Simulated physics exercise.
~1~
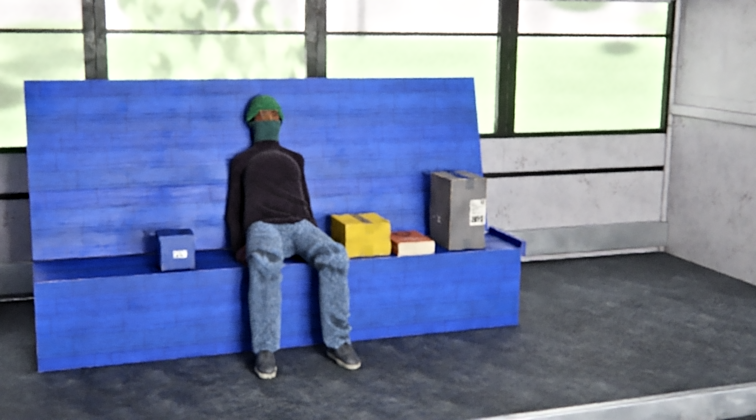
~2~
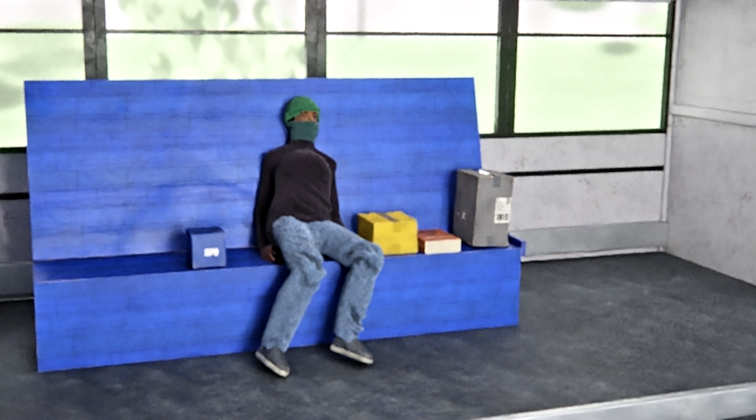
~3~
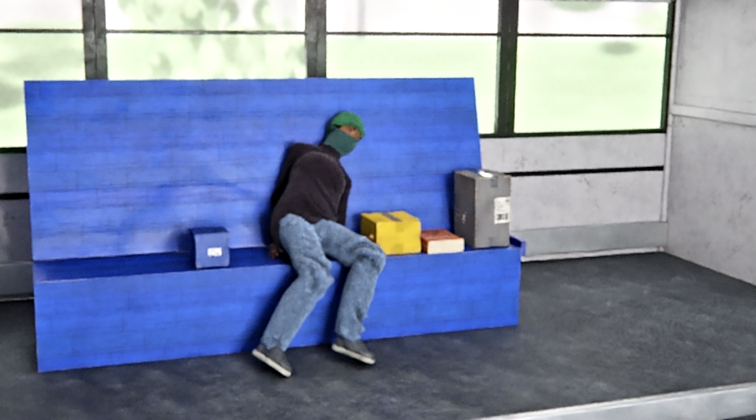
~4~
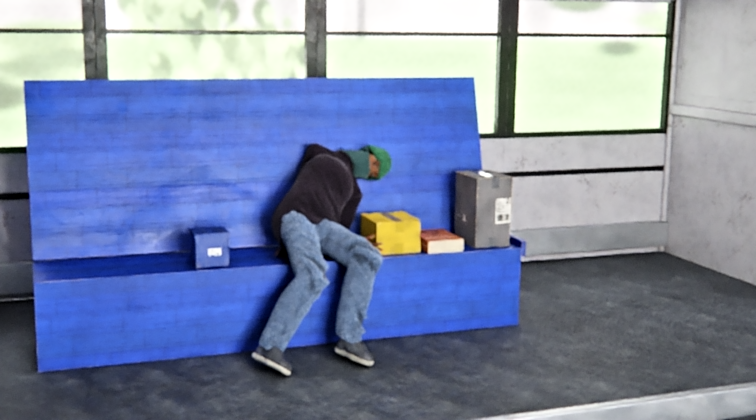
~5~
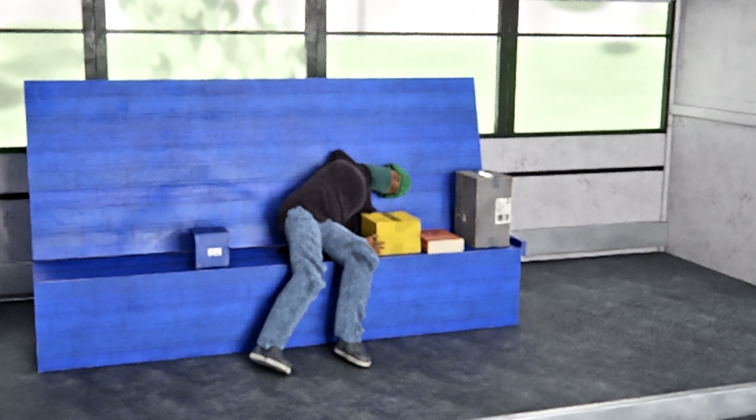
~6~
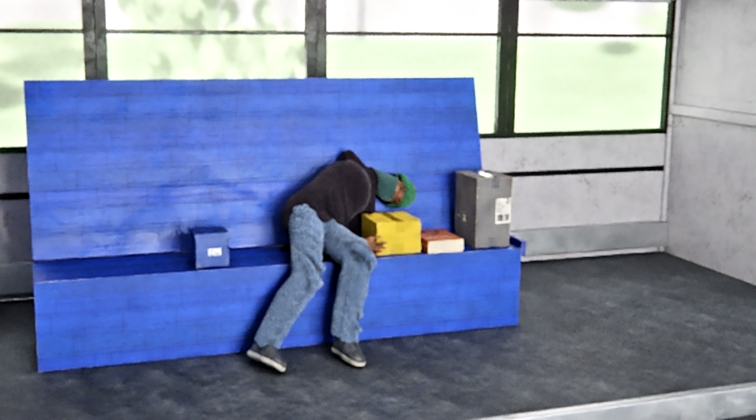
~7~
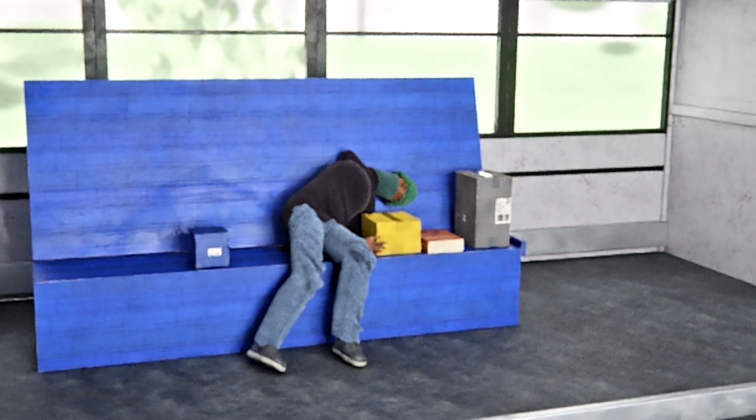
A seated passenger and four boxes slide right, then the passenger slumps over sideways, still seated.
